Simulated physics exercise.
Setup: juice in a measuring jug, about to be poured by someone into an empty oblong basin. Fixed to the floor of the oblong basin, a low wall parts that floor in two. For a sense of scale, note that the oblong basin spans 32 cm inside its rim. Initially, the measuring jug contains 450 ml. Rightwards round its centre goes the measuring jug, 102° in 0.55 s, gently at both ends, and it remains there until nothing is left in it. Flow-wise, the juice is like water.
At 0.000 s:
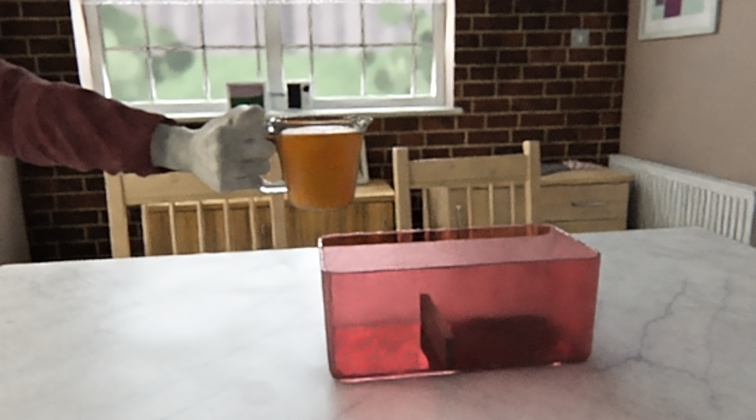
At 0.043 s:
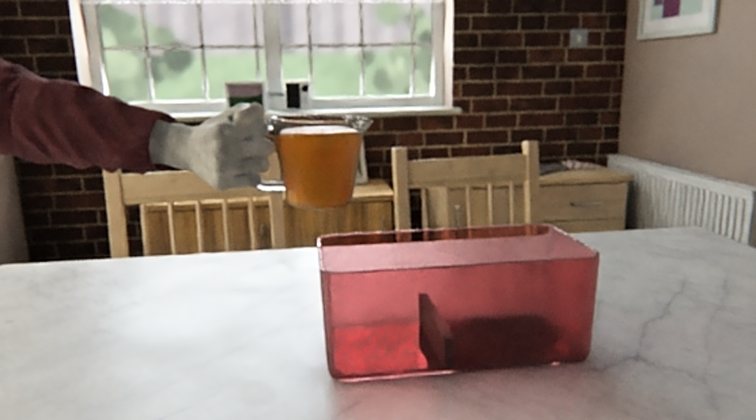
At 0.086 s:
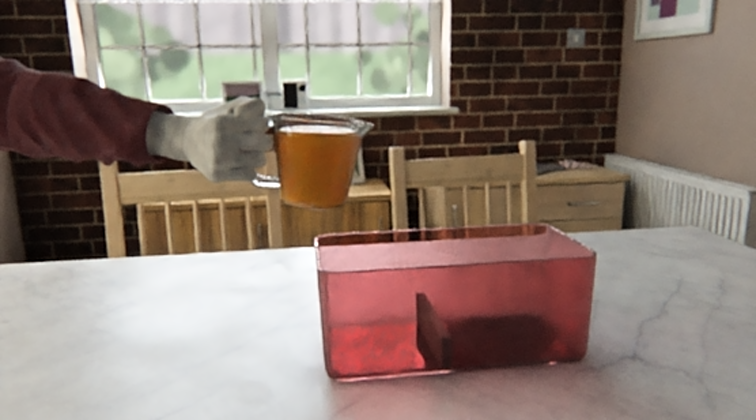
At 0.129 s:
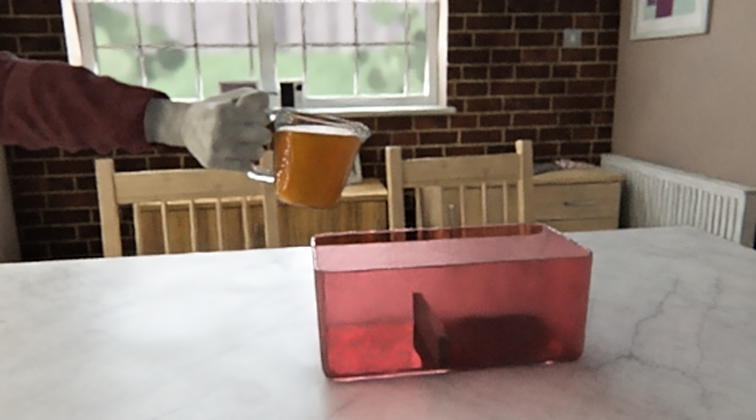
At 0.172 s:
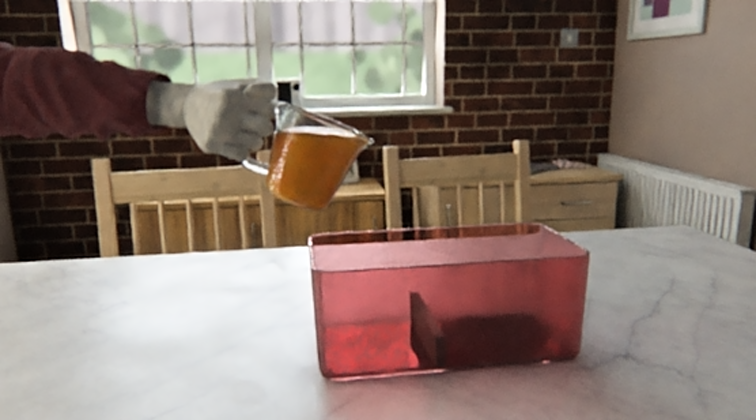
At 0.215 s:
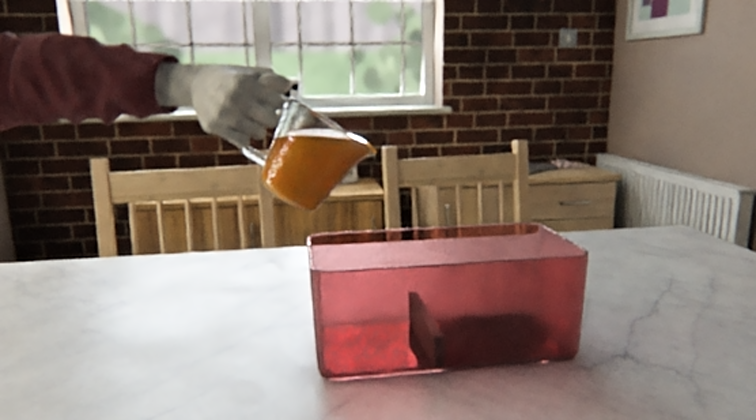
In a brick-walled dining room, a pale hand in a dark red sleeve holds a clear jug of orange juice above a translucent red basin on a marble table. The jug stays almost level at first, then the hand tips it steadily rightwards, its spout lowering as the juice slides toward the lip.
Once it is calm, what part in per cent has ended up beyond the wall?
About 19 per cent ends up there.
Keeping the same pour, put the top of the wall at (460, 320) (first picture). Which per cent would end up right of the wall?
10 per cent.
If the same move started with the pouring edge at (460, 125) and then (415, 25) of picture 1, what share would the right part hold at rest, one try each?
In turn about 95 and 90 per cent.
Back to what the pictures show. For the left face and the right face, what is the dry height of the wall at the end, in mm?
Looks like roughly 22 mm on the left and roughly 36 mm on the right.
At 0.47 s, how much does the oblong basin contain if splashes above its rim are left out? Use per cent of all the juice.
Roughly 32 percent of it.
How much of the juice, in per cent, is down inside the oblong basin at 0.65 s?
About 86 %.
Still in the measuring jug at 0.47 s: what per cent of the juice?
I'd estimate some 42 % remains.
After 0.47 s the tilt is 96° and 43 per cent is still to pour, 23 is left of the wall and 10 right of it.
After 0.65 s the tilt is 102° and 7 per cent is still to pour, 69 is left of the wall and 17 right of it.
After 0.84 s the tilt is 102° and 0 per cent is still to pour, 79 is left of the wall and 19 right of it.
After 1.05 s the tilt is 102° and 0 per cent is still to pour, 80 is left of the wall and 19 right of it.
In the end 80 per cent lies left of the wall, 19 right of it and 1 outside.
